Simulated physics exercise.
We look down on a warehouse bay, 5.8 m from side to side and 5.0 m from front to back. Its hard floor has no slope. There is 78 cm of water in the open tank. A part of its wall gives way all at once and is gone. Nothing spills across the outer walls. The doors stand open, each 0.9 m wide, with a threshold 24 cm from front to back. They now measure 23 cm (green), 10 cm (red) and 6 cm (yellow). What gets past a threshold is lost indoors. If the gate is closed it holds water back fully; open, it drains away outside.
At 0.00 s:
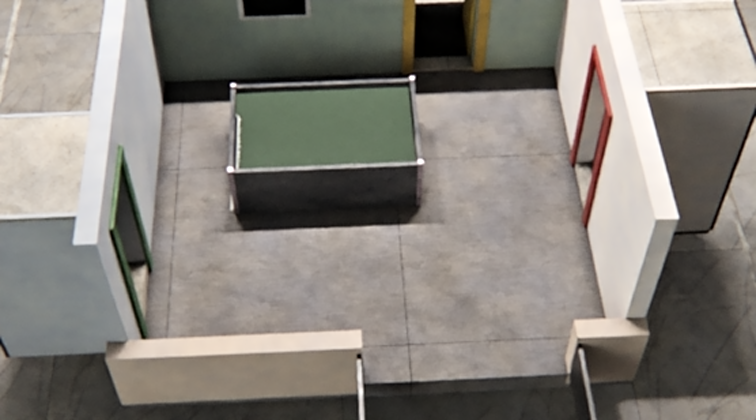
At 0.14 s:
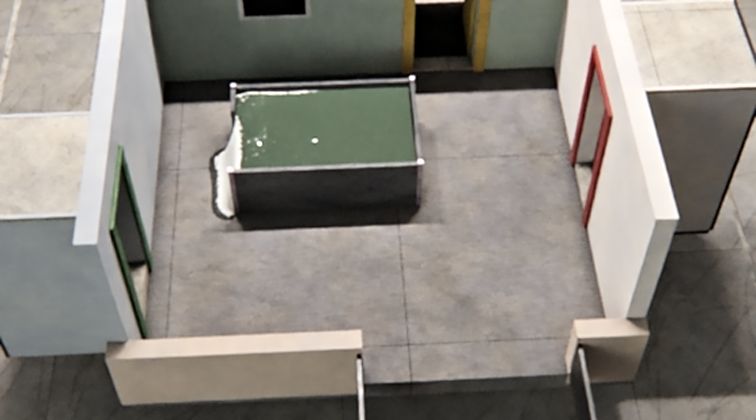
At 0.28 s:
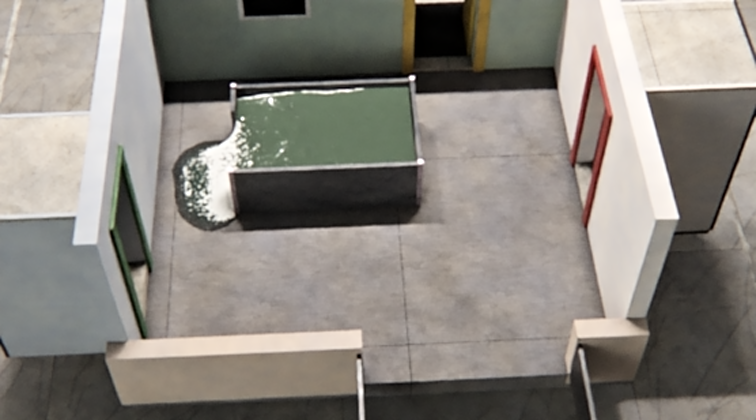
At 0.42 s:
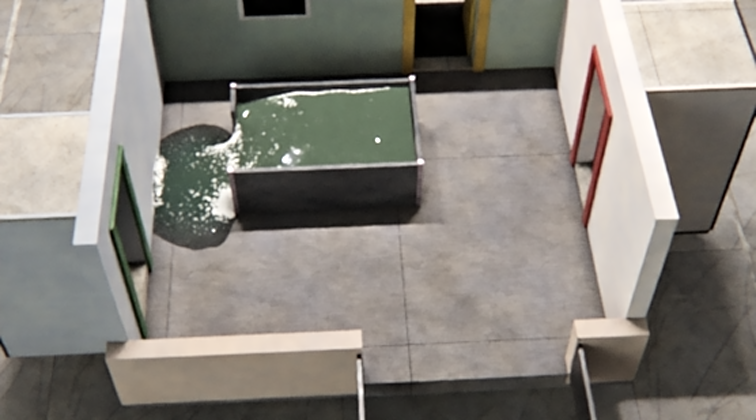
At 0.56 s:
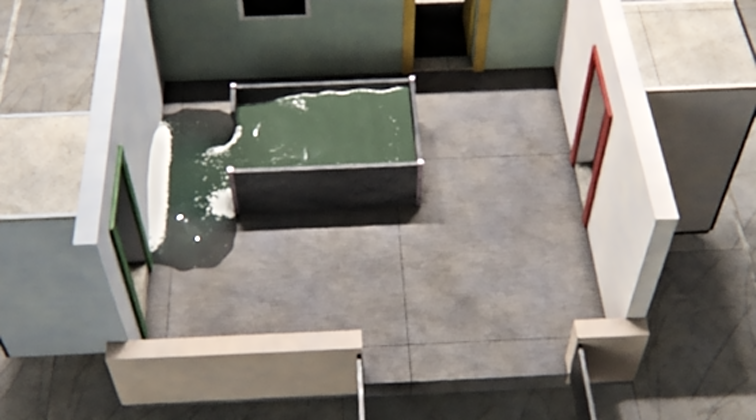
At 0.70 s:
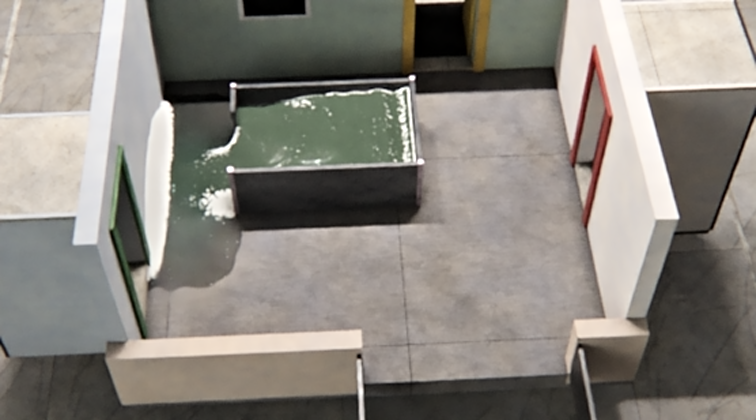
Green water bursts through the left side of an open tank in a walled bay, foaming white as it drops onto the gray floor. It fans out to the left wall, then spreads along it past the green-framed doorway toward the viewer, while the water in the tank ripples and sinks slightly.
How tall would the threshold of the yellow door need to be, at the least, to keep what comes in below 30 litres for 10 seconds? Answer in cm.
About 7 cm.
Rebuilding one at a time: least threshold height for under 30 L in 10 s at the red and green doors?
Roughly 12.0 cm at red and 10.0 cm at green.
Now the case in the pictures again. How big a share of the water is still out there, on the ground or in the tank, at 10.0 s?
About 84 per cent.
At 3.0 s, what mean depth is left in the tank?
Roughly 30 cm on average.
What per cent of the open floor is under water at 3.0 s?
Near 55 per cent is wet.
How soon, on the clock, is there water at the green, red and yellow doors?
Arrival: Green 0.8 s, red 4.0 s, yellow 2.6 s.
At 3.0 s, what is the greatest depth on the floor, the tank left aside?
About 34 cm.
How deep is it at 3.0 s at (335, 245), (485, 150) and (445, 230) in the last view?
Roughly 0, 0 and 0 cm, in turn.
After 1.4 s water covers 20 % of the floor, deepest (55 cm) near (170, 192); it has not reached the yellow door.
After 3.0 s water covers 55 % of the floor, deepest (34 cm) near (141, 376); 4 cm at the yellow door, 0 litres in over its 6 cm threshold.
After 10.0 s water covers 100 % of the floor, deepest (13 cm) near (545, 91); 10 cm at the yellow door, 45 litres in over its 6 cm threshold.
At the yellow door as built, the water arrived by 2.6 s and peaked near 12 cm at 8.6 s.
Run again over the same 10 s with other heights there, 45 litres in over 6 cm, 22 litres over 8 cm. The limit of 30 litres is kept from about 7 cm up.
